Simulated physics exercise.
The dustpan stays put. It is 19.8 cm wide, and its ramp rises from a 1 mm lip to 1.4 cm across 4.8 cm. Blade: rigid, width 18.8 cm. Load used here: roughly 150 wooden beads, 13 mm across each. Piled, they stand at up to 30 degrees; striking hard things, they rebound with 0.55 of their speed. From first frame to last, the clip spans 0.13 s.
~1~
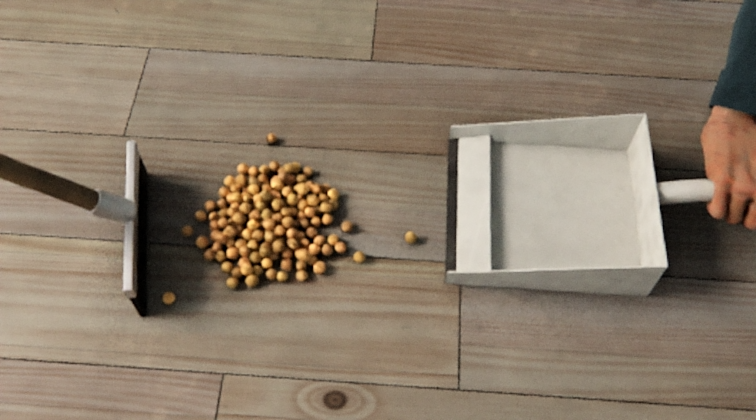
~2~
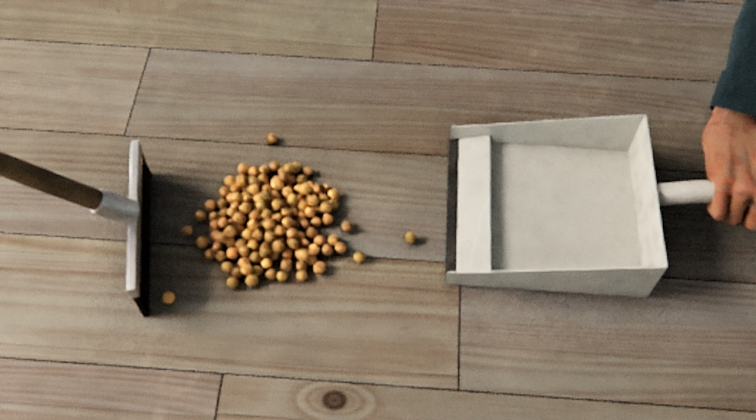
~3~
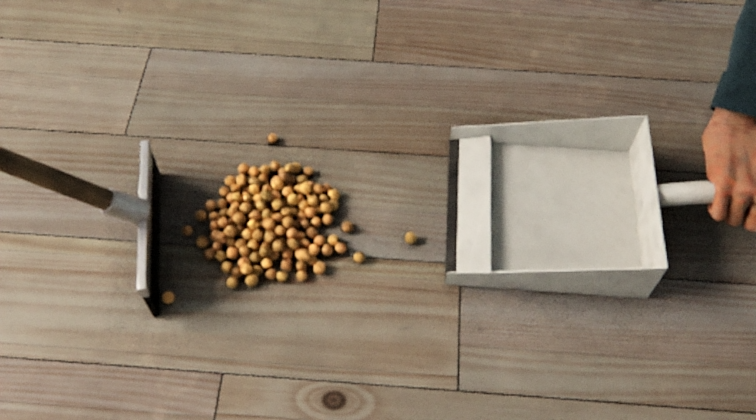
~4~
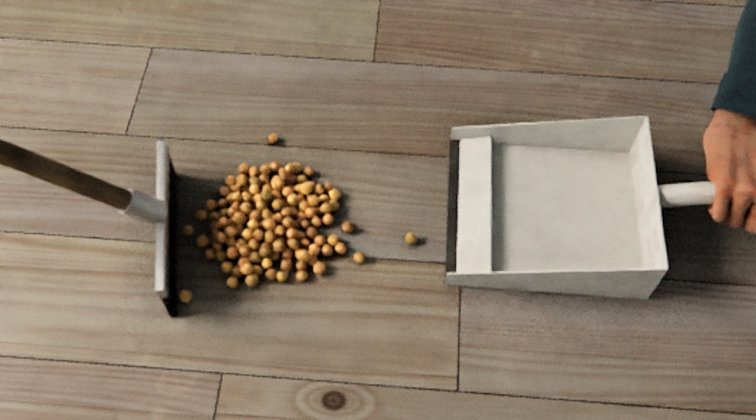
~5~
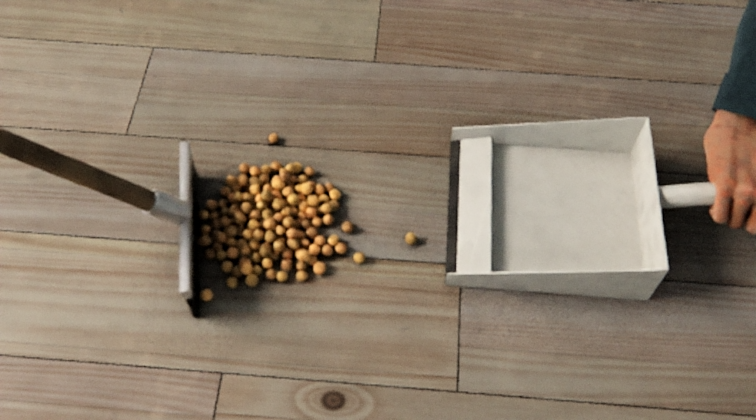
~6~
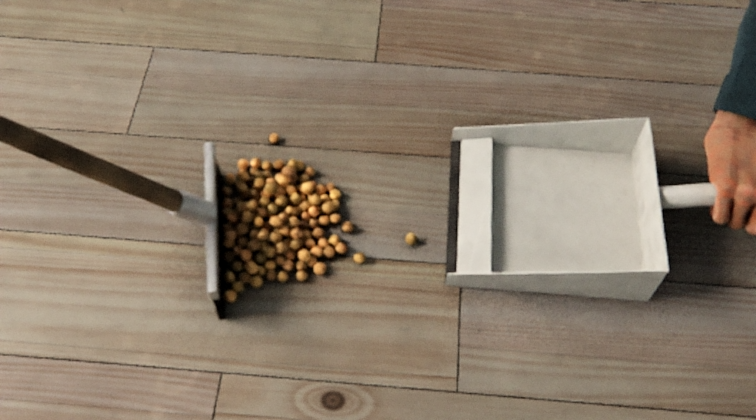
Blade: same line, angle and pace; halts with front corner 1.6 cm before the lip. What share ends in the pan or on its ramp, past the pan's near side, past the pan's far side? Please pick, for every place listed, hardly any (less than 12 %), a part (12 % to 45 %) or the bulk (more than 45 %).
Pan: A part, near side: A part, far side: A part.
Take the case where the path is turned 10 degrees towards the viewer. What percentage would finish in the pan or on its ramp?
In that case around 25 per cent.
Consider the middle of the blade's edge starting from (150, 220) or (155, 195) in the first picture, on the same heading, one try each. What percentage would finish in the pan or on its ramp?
Estimates: 40 percent and 40 percent.
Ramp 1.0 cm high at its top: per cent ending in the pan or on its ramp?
It would be roughly 40 percent.
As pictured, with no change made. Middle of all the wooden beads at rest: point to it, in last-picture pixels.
At about (461, 199).
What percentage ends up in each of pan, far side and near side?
Pan 35, near side 15, far side 25.
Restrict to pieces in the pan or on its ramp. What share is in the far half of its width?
About 50 %.
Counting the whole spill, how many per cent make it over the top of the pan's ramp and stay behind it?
Around 20 in a hundred.
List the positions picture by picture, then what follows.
The first picture shows blade from (131, 292) to (134, 150), moved 0.0 cm, 0 of the pieces shifted so far; middle of the pieces at (273, 224); pan at (559, 214).
The second picture shows blade from (134, 292) to (137, 149), moved 0.4 cm, 0 of the pieces shifted so far; middle of the pieces at (273, 224).
The third picture shows blade from (144, 292) to (147, 149), moved 1.4 cm, 0 of the pieces shifted so far; middle of the pieces at (273, 224).
The fourth picture shows blade from (163, 292) to (164, 150), moved 3.3 cm, 2 of the pieces shifted so far; middle of the pieces at (273, 224).
The fifth picture shows blade from (187, 293) to (186, 150), moved 5.8 cm, 3 of the pieces shifted so far; middle of the pieces at (273, 224).
The sixth picture shows blade from (214, 294) to (211, 151), moved 8.6 cm, 108 of the pieces shifted so far; middle of the pieces at (274, 218); pan at (561, 217).
Then, 0.12 s after the last picture, middle of the blade 13 cm from the lip; 0 % over the lip, far side 0 %, near side 15 %.
Then, 0.19 s after the last picture, middle of the blade 6 cm from the lip; 5 % over the lip, far side 10 %, near side 15 %.
Then, 0.41 s after the last picture, middle of the blade 4 cm from the lip; 45 % over the lip, far side 20 %, near side 15 %.
In the end, pan 35 %, near side 15 %, far side 25 %, in front of the lip or behind the blade 25 %.
